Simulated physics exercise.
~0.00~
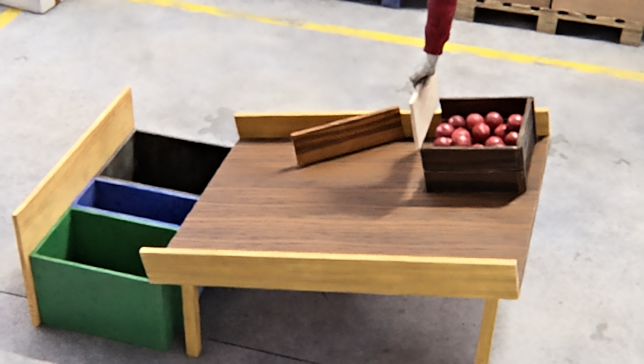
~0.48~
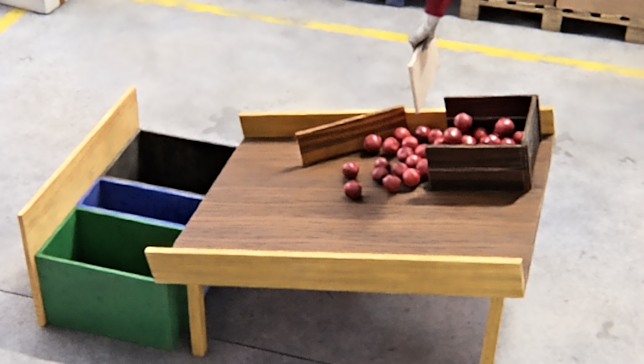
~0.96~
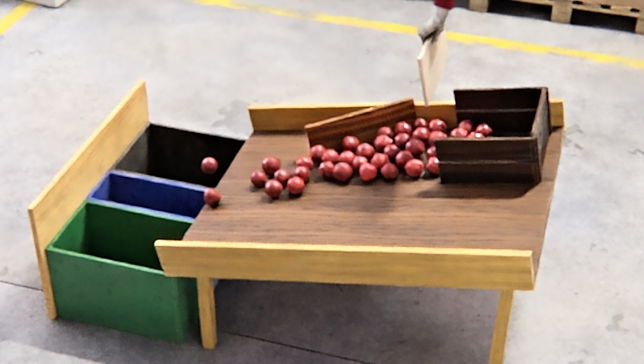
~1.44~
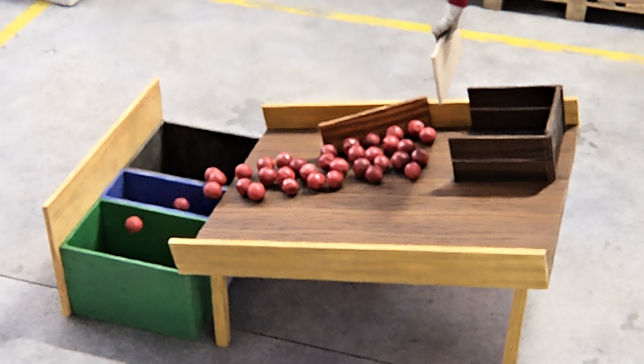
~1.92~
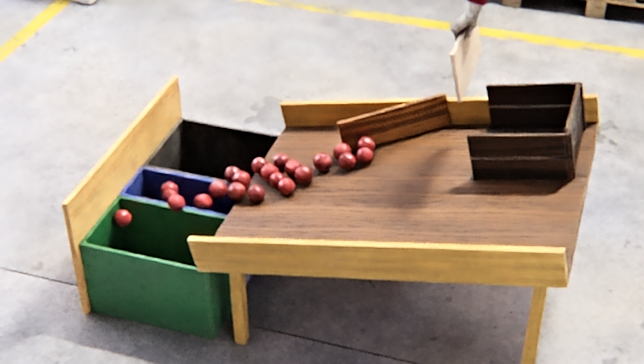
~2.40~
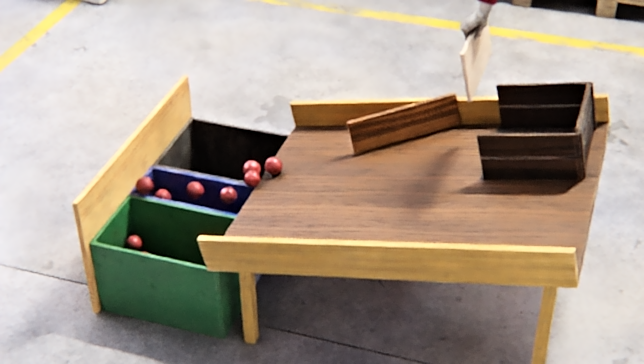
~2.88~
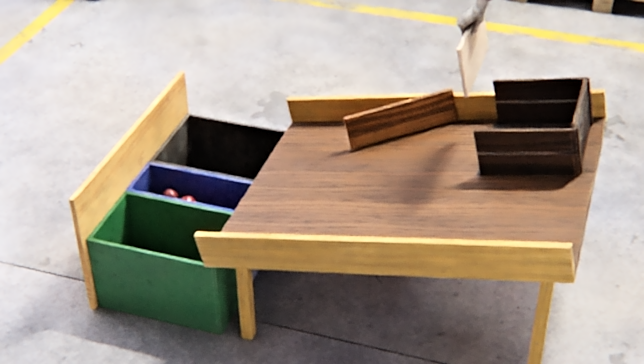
At first, a gloved hand at the end of a red sleeve holds a pale panel against a dark wooden pen full of round red pieces on a sloping table. The hand lifts the panel clear, and the pieces spill out to the left. They roll past the angled board in a long, loose stream, and the leaders drop off the table's left edge toward the bins. The pen empties as the rest follow, most of them falling toward the blue bin in the middle. Finally the table is bare, with red pieces visible inside the blue bin.
